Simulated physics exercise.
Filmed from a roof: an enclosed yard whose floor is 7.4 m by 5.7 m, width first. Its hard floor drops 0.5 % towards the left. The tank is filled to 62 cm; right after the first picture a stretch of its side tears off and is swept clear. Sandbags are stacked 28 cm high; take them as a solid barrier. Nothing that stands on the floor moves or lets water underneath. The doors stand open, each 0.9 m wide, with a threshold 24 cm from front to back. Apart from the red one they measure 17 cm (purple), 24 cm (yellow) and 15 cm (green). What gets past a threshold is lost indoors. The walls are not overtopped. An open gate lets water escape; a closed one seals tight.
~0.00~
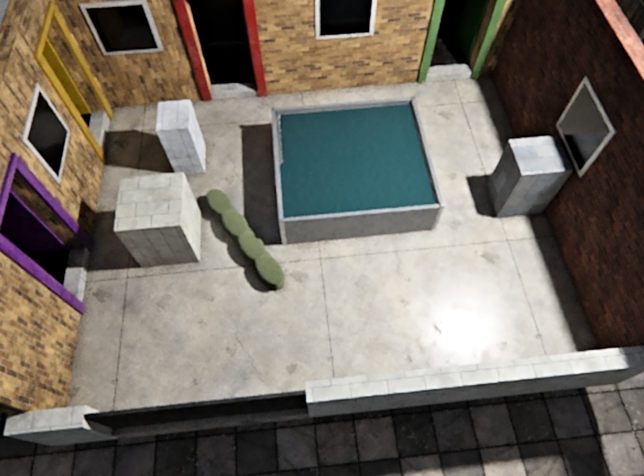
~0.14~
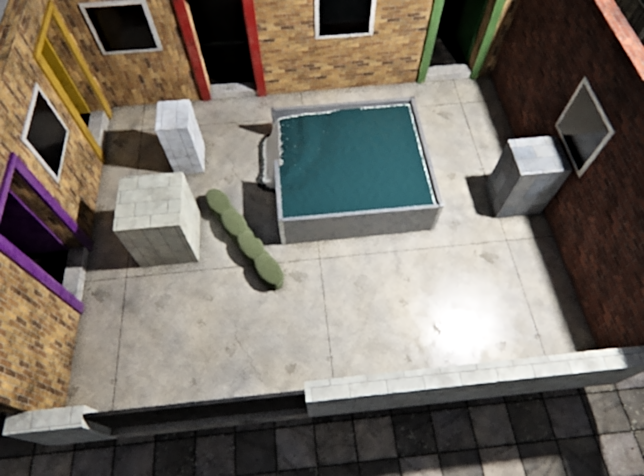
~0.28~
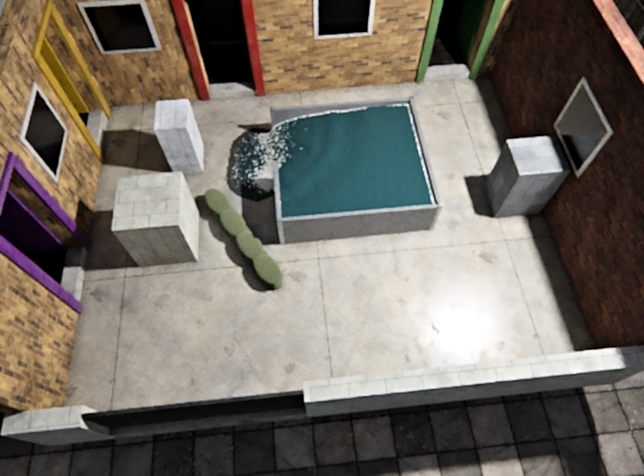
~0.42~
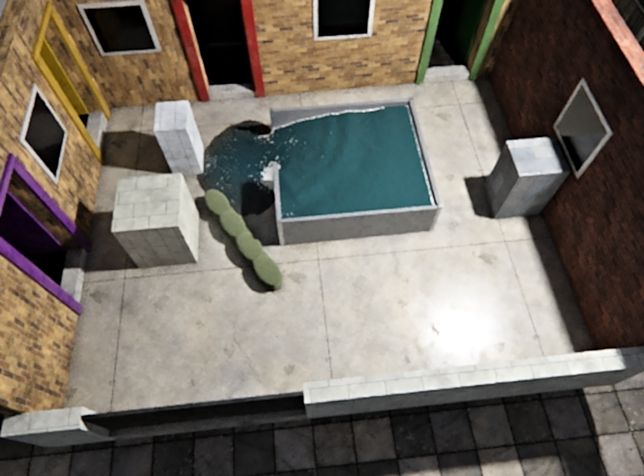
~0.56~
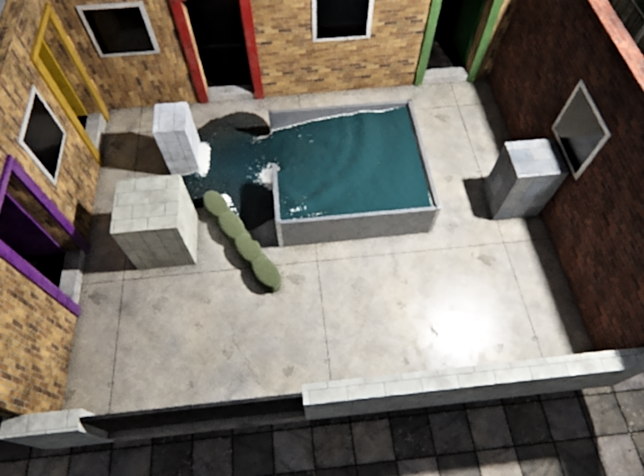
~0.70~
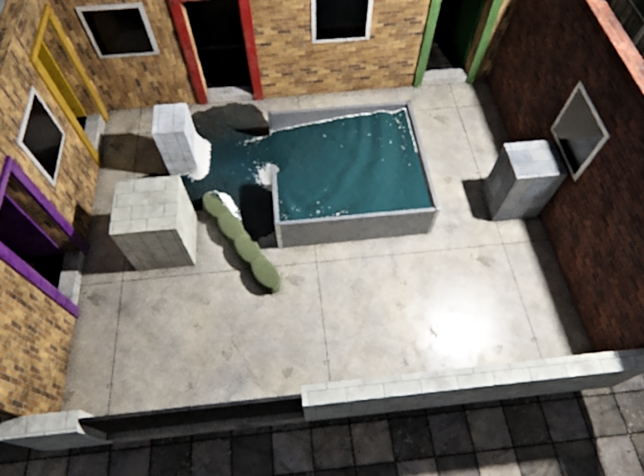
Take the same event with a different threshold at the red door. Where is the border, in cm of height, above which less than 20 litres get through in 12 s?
About 21 cm.
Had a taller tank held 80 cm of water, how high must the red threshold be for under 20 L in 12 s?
About 28 cm.
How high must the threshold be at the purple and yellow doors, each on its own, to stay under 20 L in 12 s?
About 7.0 cm at purple and 26 cm at yellow.
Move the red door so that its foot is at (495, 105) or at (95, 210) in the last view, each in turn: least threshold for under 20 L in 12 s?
Roughly 7.0 and 26 cm.
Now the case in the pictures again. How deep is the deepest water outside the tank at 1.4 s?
About 44 cm.
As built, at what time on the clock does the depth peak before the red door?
Near 6.0 s.
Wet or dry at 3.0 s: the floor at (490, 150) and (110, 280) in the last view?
In turn: Not reached, flooded.
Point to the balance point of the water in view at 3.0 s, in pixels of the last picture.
At about (266, 178).
After 1.4 s water covers 20 % of the floor, deepest (44 cm) near (212, 166); 12 cm at the red door, 0 litres in over its 13 cm threshold.
After 3.0 s water covers 40 % of the floor, deepest (36 cm) near (100, 167); 15 cm at the red door, 31 litres in over its 13 cm threshold.
After 12.0 s water covers 95 % of the floor, deepest (14 cm) near (62, 412); 10 cm at the red door, 134 litres in over its 13 cm threshold.
At the red door as built, the water arrived by 0.8 s and peaked near 19 cm at 6.2 s.
Run again over the same 12 s with other heights there, 50 litres in over 17.5 cm, 6 litres over 24 cm. The limit of 20 litres is kept from about 21 cm up.
